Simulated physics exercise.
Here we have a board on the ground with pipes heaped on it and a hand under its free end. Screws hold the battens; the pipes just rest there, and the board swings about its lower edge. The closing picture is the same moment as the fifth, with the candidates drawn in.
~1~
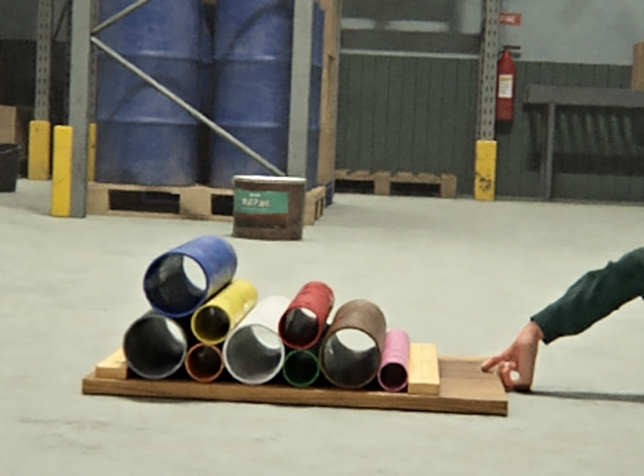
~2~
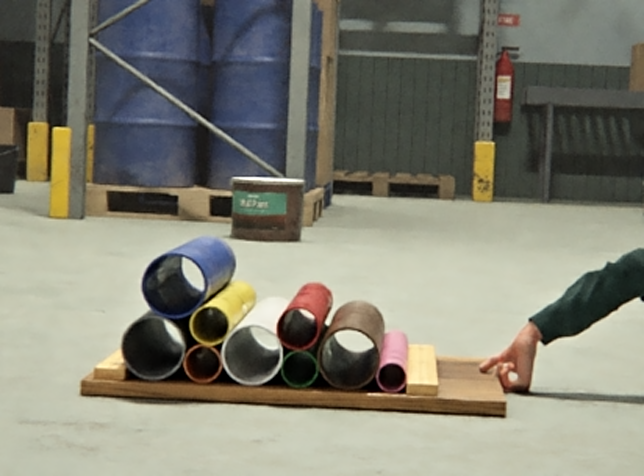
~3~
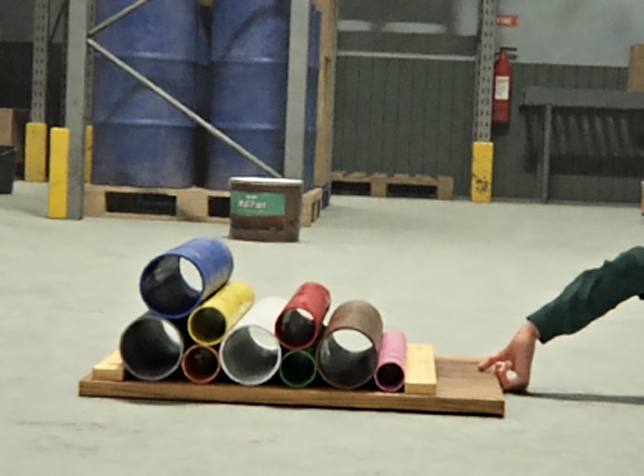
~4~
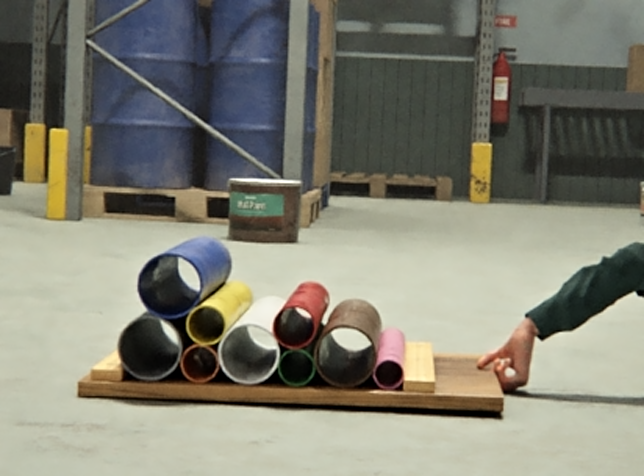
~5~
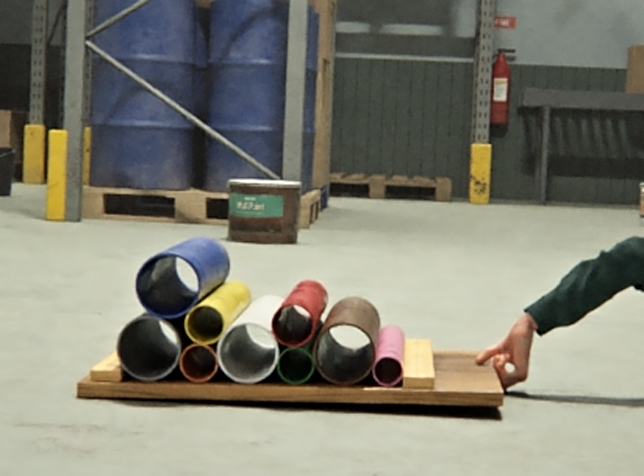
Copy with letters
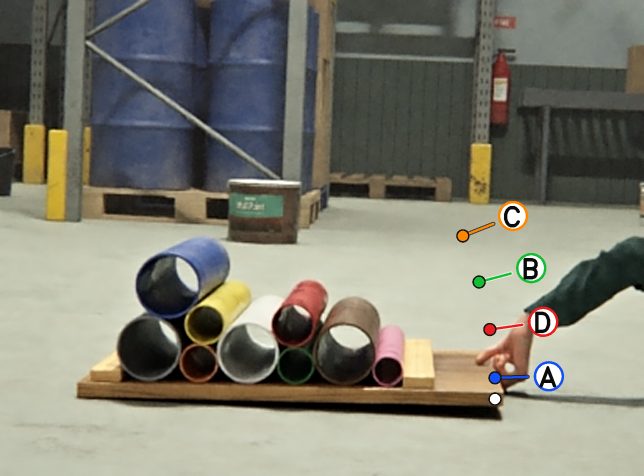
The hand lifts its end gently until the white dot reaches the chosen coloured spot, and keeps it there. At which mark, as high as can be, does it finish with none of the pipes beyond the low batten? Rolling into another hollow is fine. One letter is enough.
The answer is mark D.
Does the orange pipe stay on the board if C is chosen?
The orange pipe: Yes.
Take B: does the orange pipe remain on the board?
Yes, with B.
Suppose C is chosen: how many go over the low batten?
At C the number is one.
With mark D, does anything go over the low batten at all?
No, at D.
On the marked copy, A at (495, 378); B at (479, 282); C at (463, 236); D at (490, 329); the white dot at (495, 399).
With D. Early on, board at 10°.
Further on, board at 11°.
At the end, board at 11°, none over the low batten.
As for the rest, A none over the low batten; B one over the low batten (blue); C one over the low batten (blue).
